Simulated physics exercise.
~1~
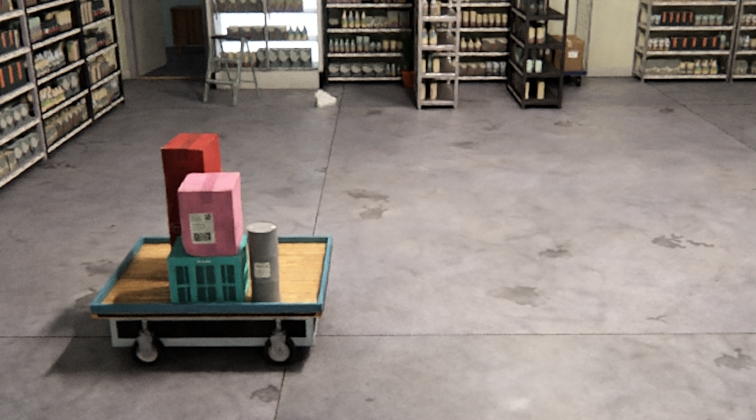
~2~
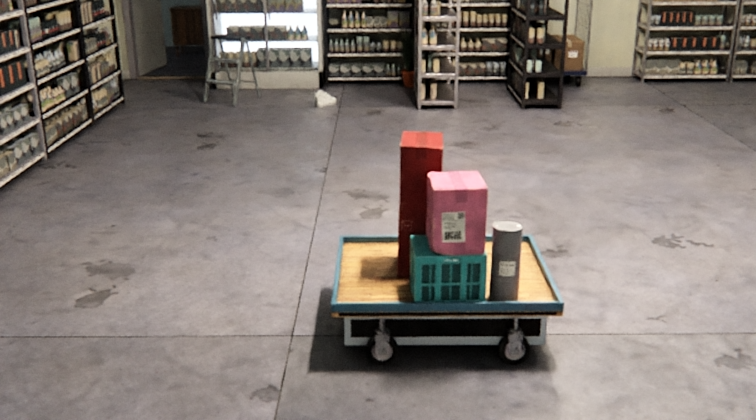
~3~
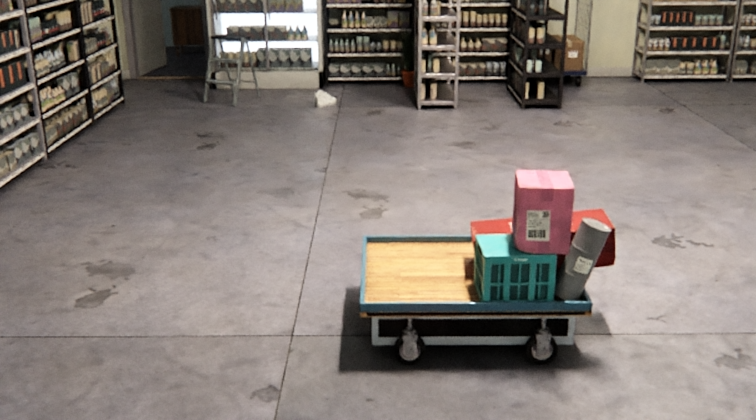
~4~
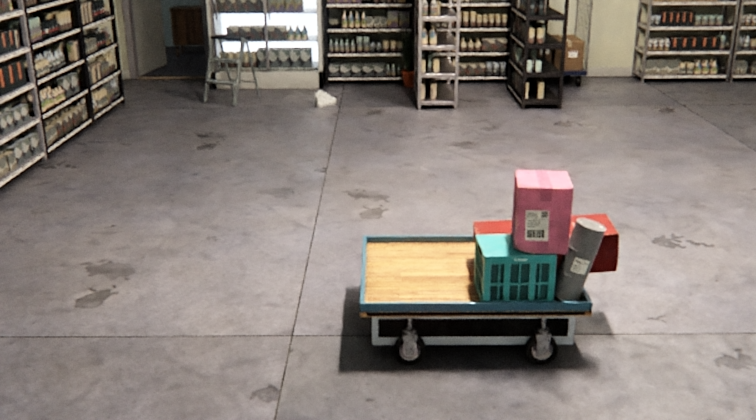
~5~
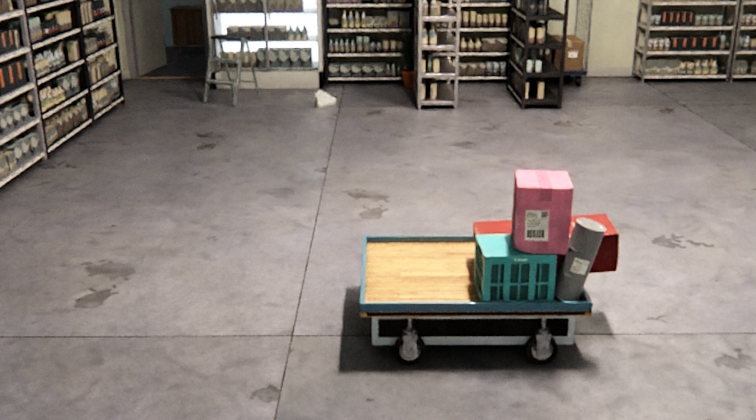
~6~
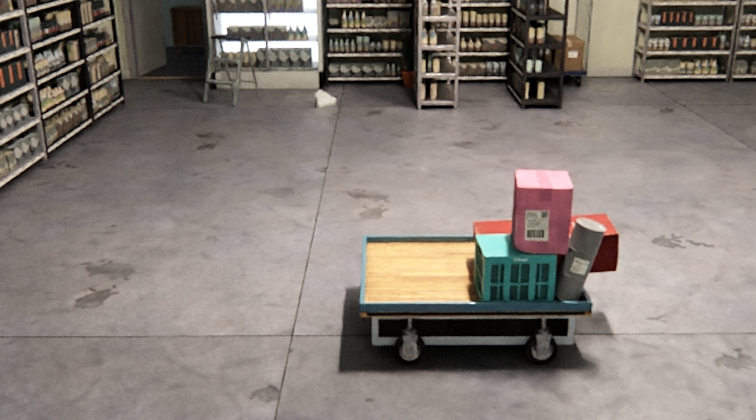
A flat cart with a wooden deck and blue rim carries a tall red box, a pink box on a turquoise crate, and a grey canister across a concrete storeroom floor, seen from slightly above by a still camera. Stocked shelves and a stepladder stand behind. The cart rolls to the right with its load upright, then stops. The load shifts toward the right end of the deck as the red box topples onto its side behind the others and the canister tips into a lean. Everything then stays still, the pink box still upright on the crate.
